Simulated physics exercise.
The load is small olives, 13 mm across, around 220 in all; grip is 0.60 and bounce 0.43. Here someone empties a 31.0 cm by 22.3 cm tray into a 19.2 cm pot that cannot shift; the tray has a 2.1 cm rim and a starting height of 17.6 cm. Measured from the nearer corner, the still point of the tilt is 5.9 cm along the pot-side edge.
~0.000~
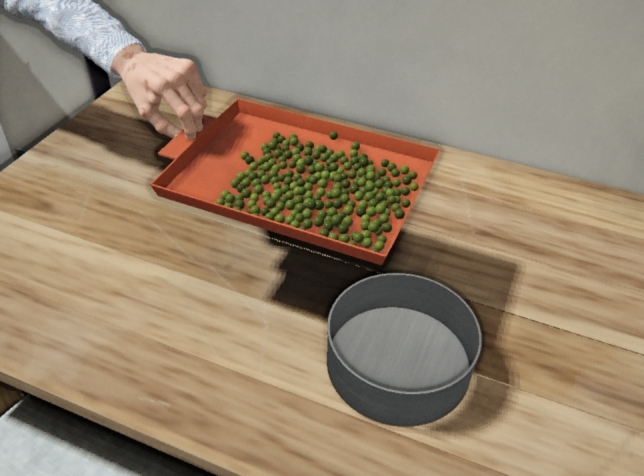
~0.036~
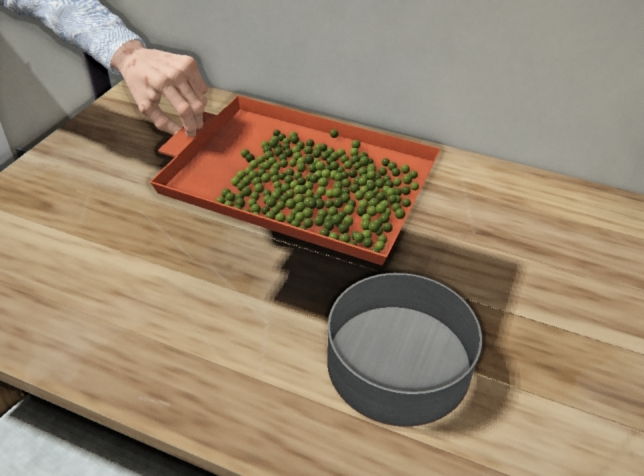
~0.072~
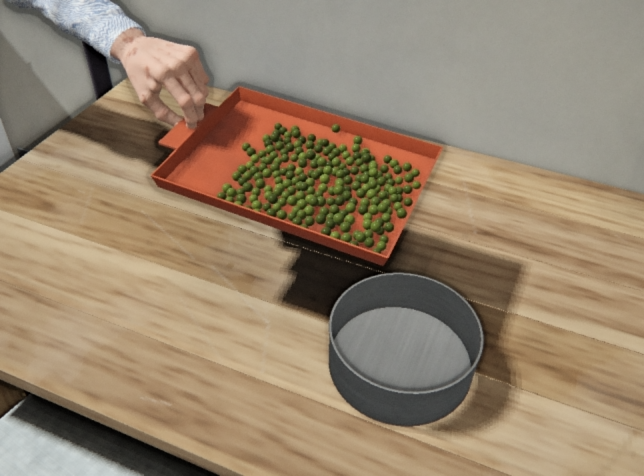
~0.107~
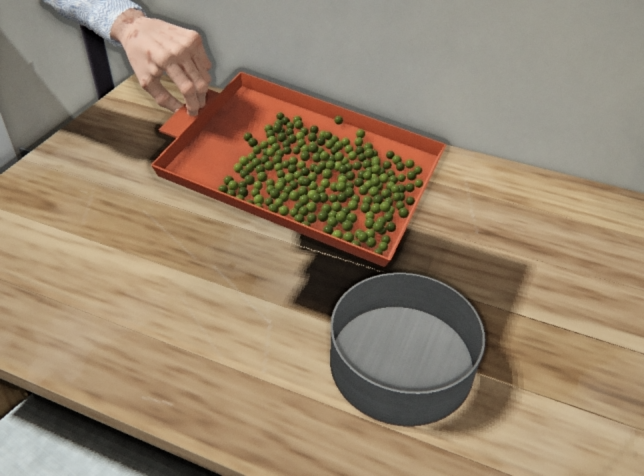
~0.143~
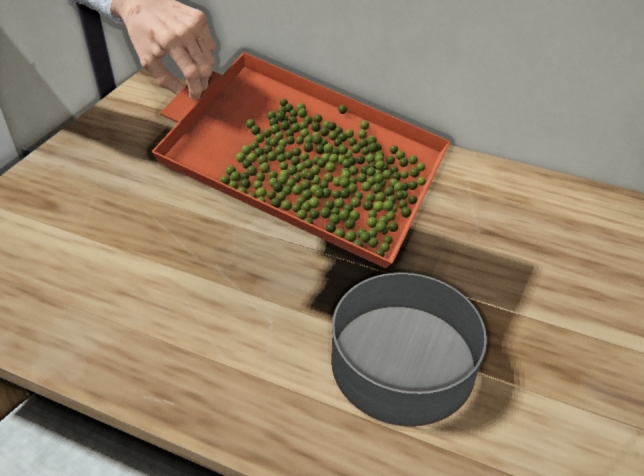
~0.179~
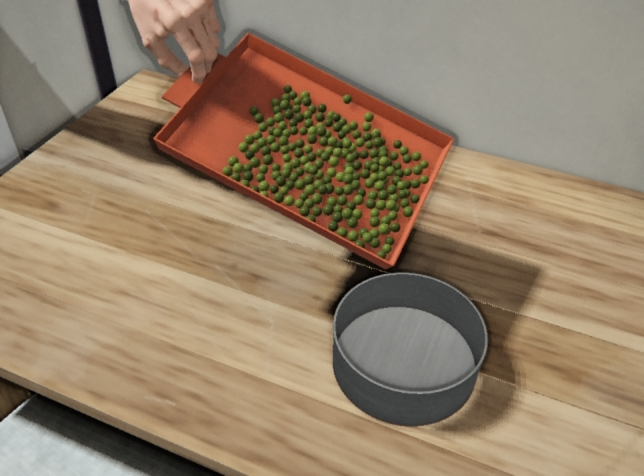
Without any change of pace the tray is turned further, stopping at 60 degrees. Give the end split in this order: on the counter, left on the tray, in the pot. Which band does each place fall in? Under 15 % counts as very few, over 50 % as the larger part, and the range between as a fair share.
Counter: Very few. Tray: The larger part. Pot: A fair share.
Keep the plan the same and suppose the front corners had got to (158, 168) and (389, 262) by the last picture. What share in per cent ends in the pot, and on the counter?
That works out as pot 10 and counter 0.
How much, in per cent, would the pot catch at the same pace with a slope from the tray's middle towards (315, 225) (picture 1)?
That comes to around 15 per cent.
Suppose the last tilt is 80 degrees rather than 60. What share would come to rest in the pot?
That comes out at some 85 per cent.
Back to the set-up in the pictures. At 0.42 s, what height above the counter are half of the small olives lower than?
Around 26 cm up.
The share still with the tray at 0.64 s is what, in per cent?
It works out to near 90 per cent of the load.
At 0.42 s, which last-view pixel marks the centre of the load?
The middle of the load should be near (374, 172) then.
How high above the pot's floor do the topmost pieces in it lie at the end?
About 2.5 cm.
After 0.32 s, tilt 42 degrees; the tray holds 100 %, the pot 0 %.
After 0.42 s, tilt 56 degrees; the tray holds 100 %, the pot 0 %.
After 0.64 s, tilt 60 degrees; the tray holds 90 %, the pot 0 %.
By 1.6 s all is still; counter 0 %, tray 70 %, pot 25 %.
